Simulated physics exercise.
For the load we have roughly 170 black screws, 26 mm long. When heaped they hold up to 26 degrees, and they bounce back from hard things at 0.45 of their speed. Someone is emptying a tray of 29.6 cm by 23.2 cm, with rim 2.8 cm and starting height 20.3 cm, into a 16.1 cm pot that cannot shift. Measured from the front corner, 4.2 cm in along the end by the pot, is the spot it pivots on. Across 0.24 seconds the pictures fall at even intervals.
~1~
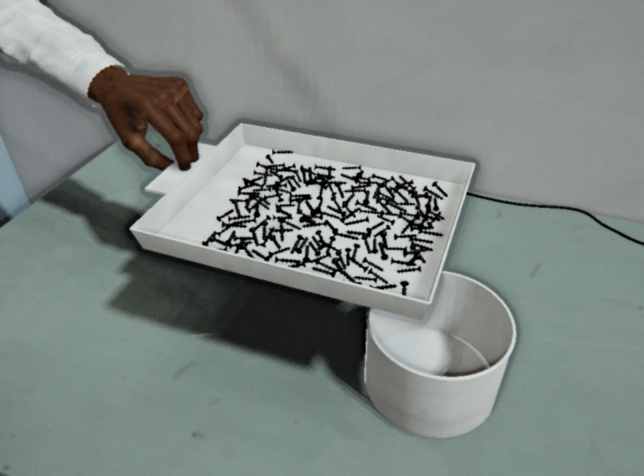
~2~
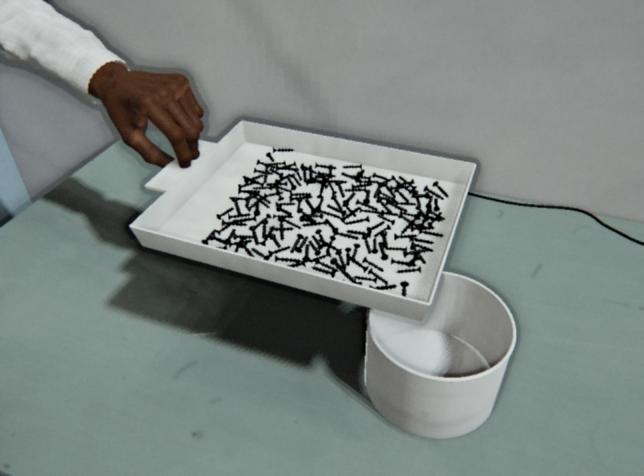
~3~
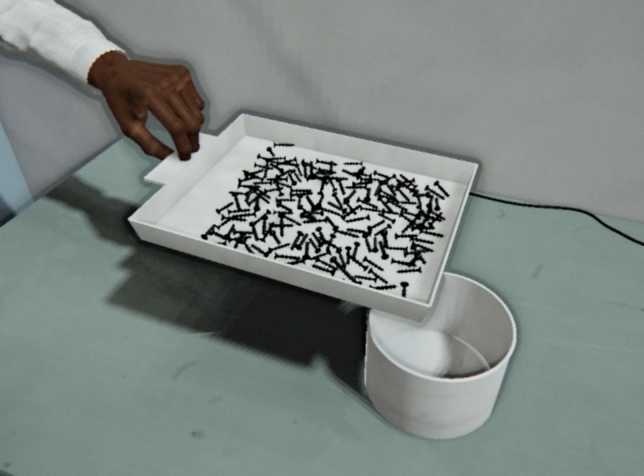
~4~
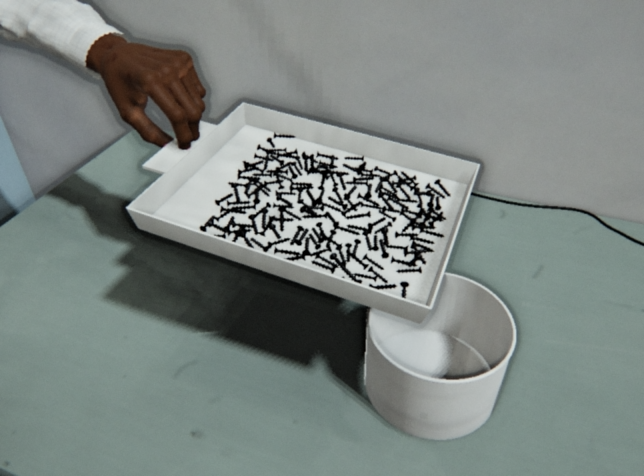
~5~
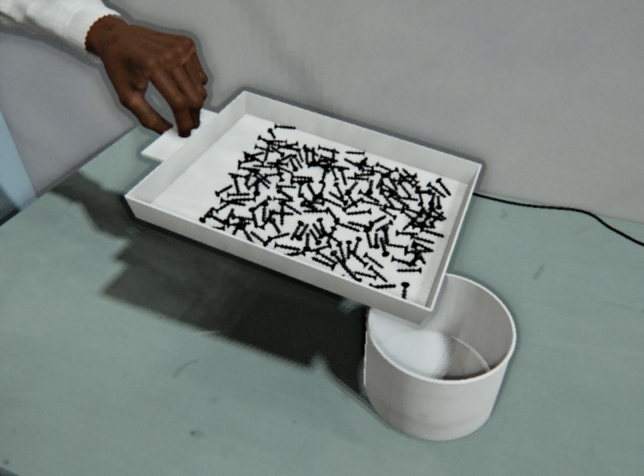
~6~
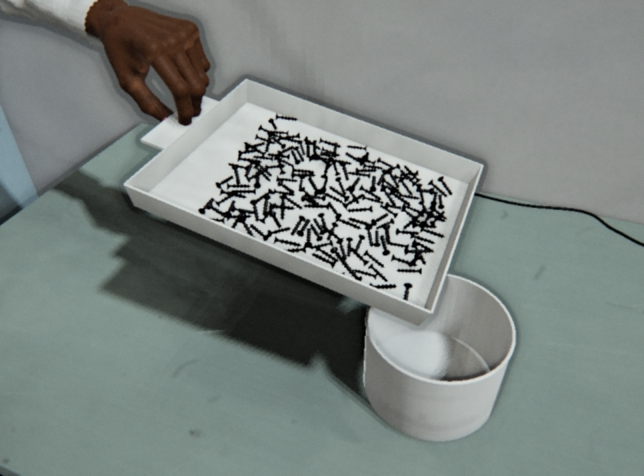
The video shows a hand holding the left end of a white tray scattered with black screws above a white round pot, then gradually raising that end so the tray tilts toward the right, while the screws barely shift.
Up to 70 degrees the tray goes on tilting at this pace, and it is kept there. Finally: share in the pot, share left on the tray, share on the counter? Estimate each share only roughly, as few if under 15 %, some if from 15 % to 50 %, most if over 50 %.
Roughly: Pot few, tray most, counter few.
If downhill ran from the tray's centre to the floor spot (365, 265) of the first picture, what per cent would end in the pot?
Roughly 0 % of the pieces.
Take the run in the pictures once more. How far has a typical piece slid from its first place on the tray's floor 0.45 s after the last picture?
Around 6 centimetres.
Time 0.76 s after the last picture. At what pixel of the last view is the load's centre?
Look near (451, 231) in the last picture.
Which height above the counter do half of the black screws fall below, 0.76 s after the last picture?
The halfway mark is near 24 cm.
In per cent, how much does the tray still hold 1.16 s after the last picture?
I'd put it at roughly 95 per cent.
Then, 0.45 s after the last picture, tilt 39 degrees; the tray holds 100 %, the pot 0 %.
Then, 0.76 s after the last picture, tilt 58 degrees; the tray holds 100 %, the pot 0 %.
Then, 1.16 s after the last picture, tilt 70 degrees; the tray holds 95 %, the pot 0 %.
In the end, pot 5 %, tray 90 %, counter 5 %.
